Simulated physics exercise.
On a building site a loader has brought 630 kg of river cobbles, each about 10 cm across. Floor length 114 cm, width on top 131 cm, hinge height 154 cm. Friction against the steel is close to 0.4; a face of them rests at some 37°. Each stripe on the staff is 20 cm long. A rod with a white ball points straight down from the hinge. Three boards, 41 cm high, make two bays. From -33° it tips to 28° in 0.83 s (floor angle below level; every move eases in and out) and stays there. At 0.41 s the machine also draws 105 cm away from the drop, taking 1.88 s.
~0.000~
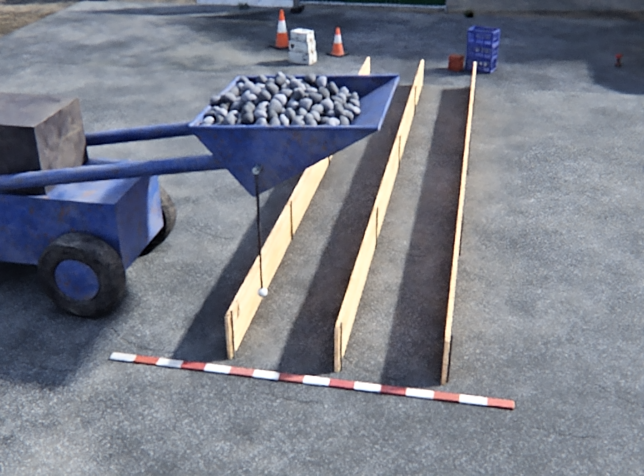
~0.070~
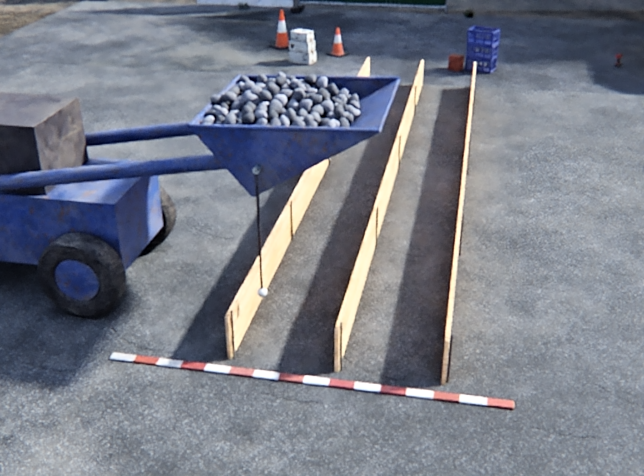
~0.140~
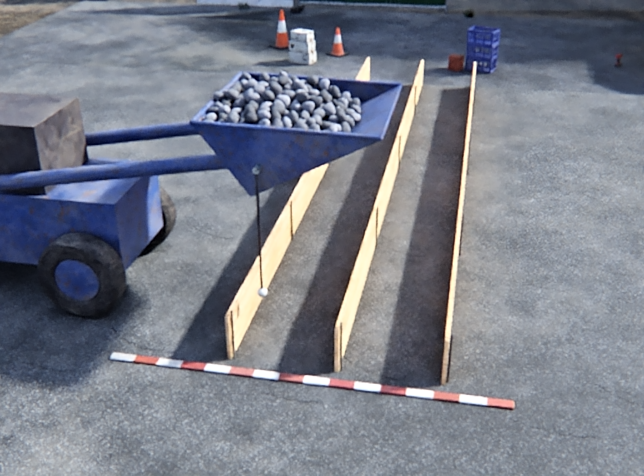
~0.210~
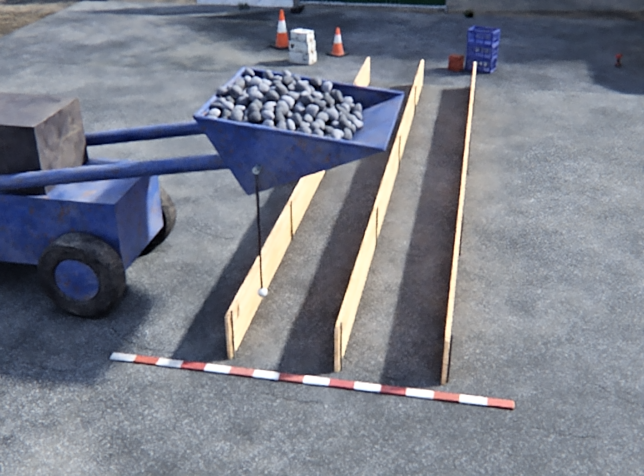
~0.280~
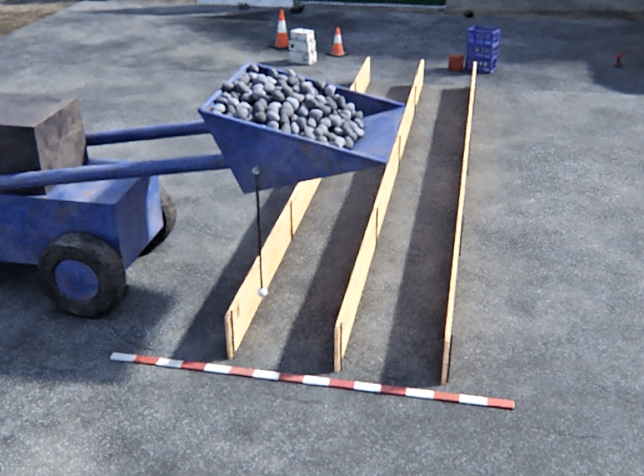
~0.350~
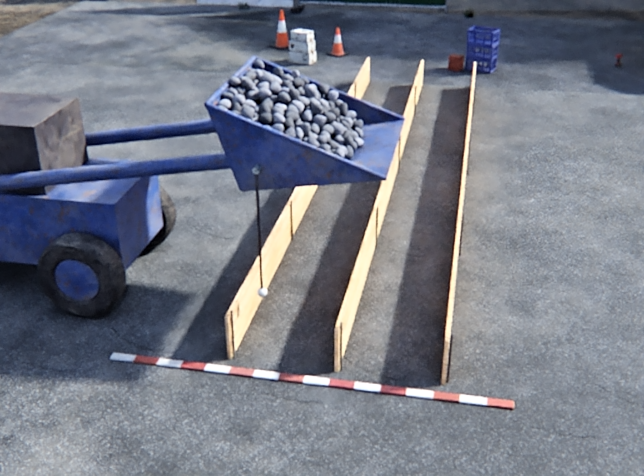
A blue loader stands at the left on grey asphalt, seen from above, its raised bucket heaped with grey cobbles and a thin rod with a white ball hanging beneath. Three long wooden boards run away from a red-and-white staff, with orange cones and blue crates behind. The bucket slowly tilts, its right lip lowering as the stones shift slightly, while the loader's body and camera stay still.
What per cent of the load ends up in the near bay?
Some 45 per cent of it.
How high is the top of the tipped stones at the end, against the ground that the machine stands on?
Some 32 cm above that level.
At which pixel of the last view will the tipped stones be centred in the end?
Their middle is at about (366, 298).
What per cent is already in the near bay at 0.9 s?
About 5 per cent by then.
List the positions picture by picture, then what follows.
In the first picture, the bucket is at -33°, its lip at (378, 128); the top of the load is at (282, 89).
In the second picture, the bucket is at -32°, its lip at (379, 131); the top of the load is at (283, 89); the stones move at 0.2 m/s on average.
In the third picture, the bucket is at -28°, its lip at (382, 138); the top of the load is at (274, 86); the stones move at 0.3 m/s on average.
The fourth picture shows lip at (384, 150), floor tilted -23°, highest stones at (262, 82); the stones move at 0.4 m/s on average.
In the fifth picture, the bucket is at -17°, its lip at (386, 163); the top of the load is at (258, 79); the stones move at 0.5 m/s on average.
The sixth picture shows lip at (386, 179), floor tilted -10°, highest stones at (259, 77); the stones move at 0.5 m/s on average.
After 0.6 s the floor is at 18°; 100 % in the bucket; the foremost stones are at (348, 187).
After 0.9 s the floor is at 28°; 84 % in the bucket, 5 % in the near bay, 11 % in the far bay; the foremost stones are at (379, 237).
After 2.7 s the floor is at 28°; 0 % in the bucket, 46 % in the near bay, 54 % in the far bay; the foremost stones are at (445, 315).
After 5.6 s the floor is at 28°; 0 % in the bucket, 46 % in the near bay, 54 % in the far bay; the foremost stones are at (445, 315).
